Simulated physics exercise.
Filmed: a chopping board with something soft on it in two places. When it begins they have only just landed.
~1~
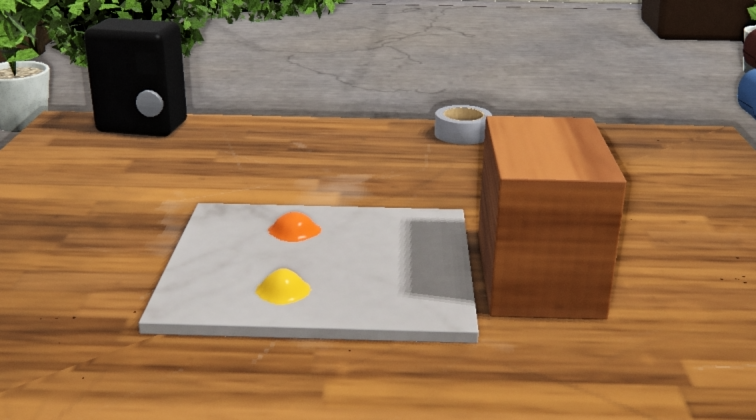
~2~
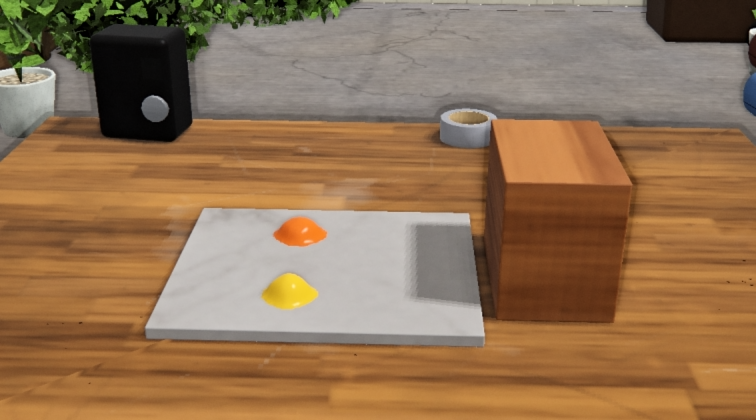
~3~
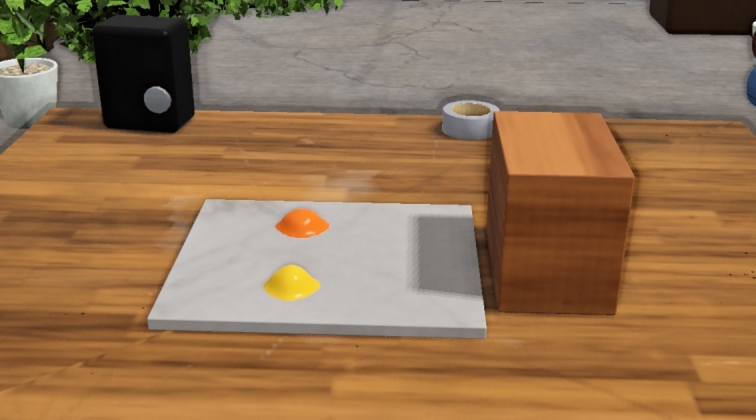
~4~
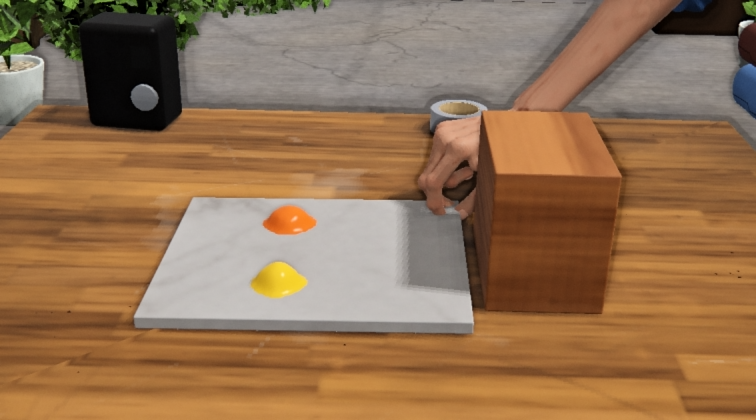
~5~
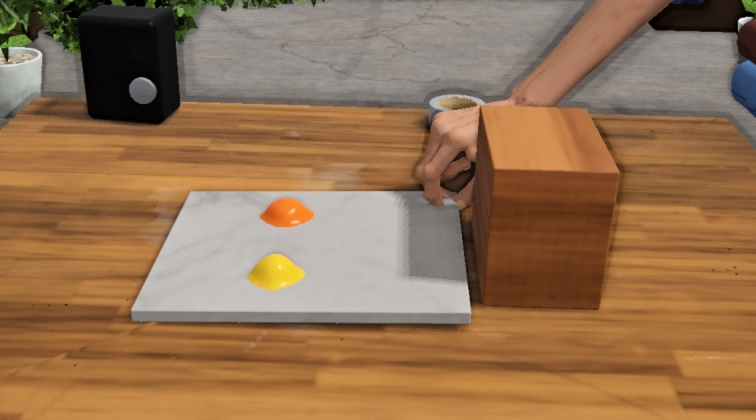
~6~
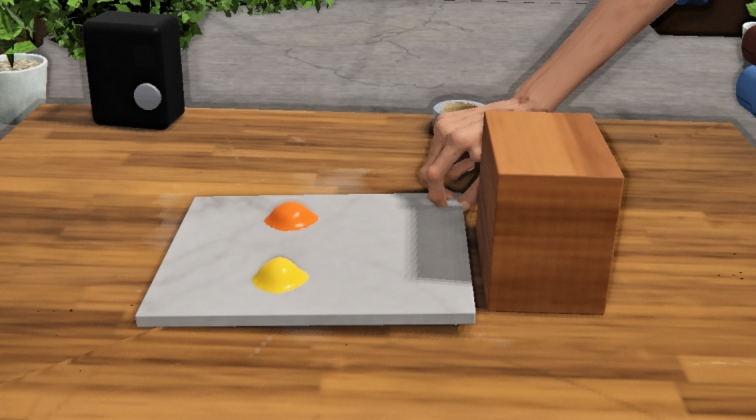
On a wooden worktop, a pale board holding a mound of orange paste behind a mound of yellow paste lies beside a wooden block; a hand reaches in behind the block, grips the board's right end and raises it very slightly.
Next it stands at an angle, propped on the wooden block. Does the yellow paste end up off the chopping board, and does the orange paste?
The yellow paste stays in bounds, the orange paste stays in bounds.
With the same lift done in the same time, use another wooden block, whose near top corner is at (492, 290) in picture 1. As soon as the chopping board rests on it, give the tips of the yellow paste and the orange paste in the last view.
First (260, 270), next (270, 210).
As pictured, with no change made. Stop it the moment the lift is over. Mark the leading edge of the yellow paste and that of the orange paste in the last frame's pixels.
At (231, 235), and at (249, 182).
Shortly, slope about 31°; the yellow paste has not moved; the orange paste has not moved.
Then, the yellow paste has not moved; the orange paste has not moved.
At the finish, slope about 31°; the yellow paste has not moved; the orange paste has not moved.
